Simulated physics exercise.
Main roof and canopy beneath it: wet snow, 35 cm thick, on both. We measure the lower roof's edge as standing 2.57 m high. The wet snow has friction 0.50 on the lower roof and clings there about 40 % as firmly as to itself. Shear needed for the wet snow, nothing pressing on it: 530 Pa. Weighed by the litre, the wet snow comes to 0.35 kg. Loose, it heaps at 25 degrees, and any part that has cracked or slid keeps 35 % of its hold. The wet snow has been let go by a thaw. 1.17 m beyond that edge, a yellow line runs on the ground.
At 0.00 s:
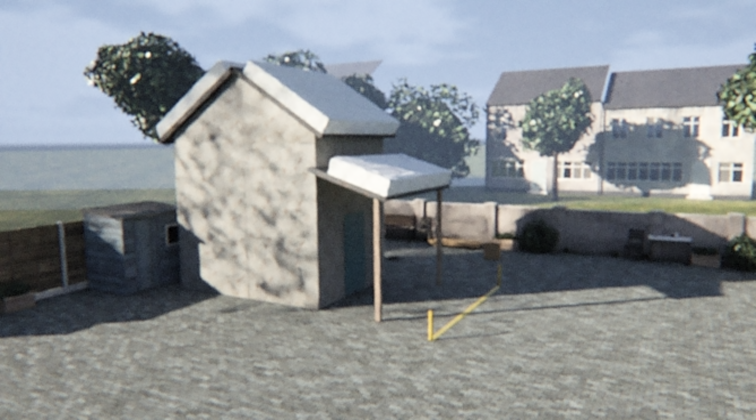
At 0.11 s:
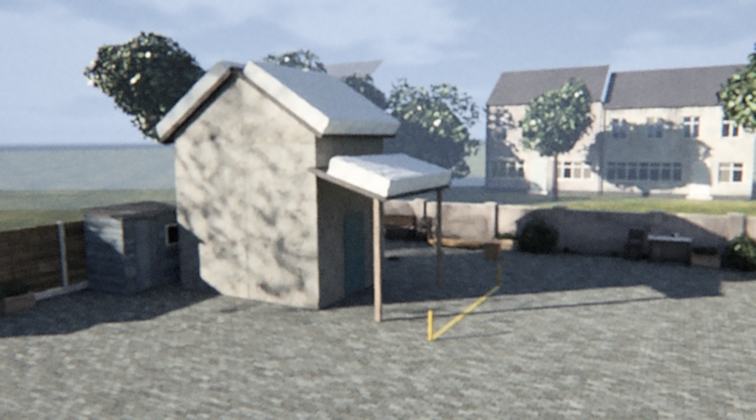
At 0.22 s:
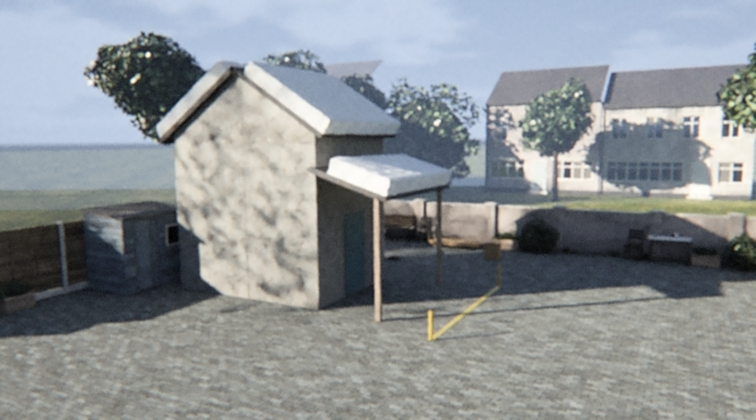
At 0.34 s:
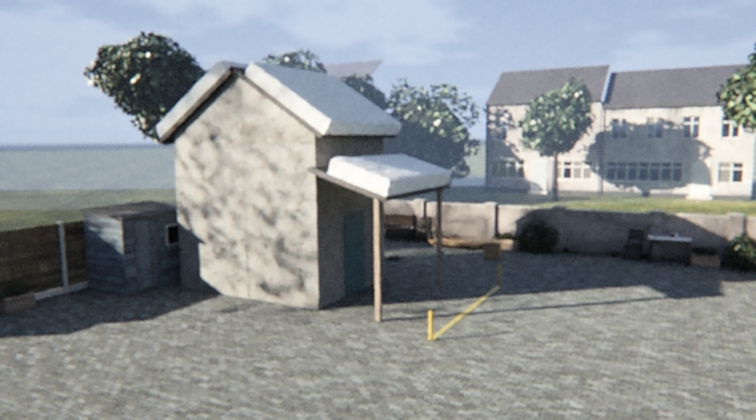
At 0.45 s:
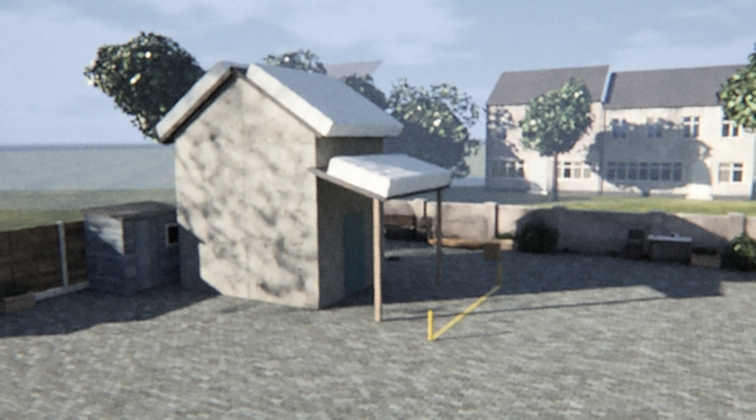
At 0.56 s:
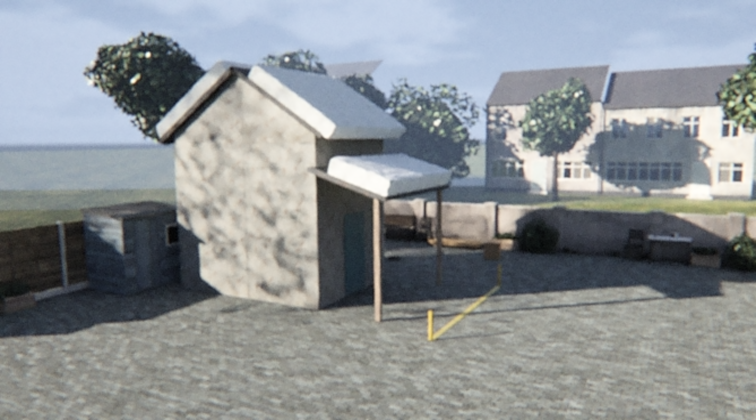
Snow on the small stone building's roof creeps slightly down toward the lower canopy.
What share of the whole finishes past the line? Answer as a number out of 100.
I would say 25 per cent of the whole.
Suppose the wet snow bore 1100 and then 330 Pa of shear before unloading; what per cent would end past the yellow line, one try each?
Respectively, close to 2 % and close to 40 %.
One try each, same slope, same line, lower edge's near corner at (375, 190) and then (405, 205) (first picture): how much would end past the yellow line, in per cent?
The first try gives 35 percent and the second gives 16 percent.
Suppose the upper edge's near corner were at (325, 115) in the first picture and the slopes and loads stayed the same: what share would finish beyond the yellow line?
That would come to around 40 %.
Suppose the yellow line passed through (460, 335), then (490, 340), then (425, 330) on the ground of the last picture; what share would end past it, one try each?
The three tries give 18 %, 6 % and 35 % in turn.
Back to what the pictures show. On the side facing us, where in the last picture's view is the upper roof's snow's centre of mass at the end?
Position: About (415, 268).
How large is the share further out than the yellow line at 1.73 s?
About 0 %.
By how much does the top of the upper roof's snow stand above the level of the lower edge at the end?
0.8 m.
After 1.10 s, none is below the lower edge and 0 % is past the line.
After 1.73 s, none is below the lower edge and 0 % is past the line.
After 2.37 s, 9 % is below the lower edge and 0 % is past the line.
After 3.00 s, 47 % is below the lower edge and 13 % is past the line.
After 6.00 s, 59 % is below the lower edge and 25 % is past the line.
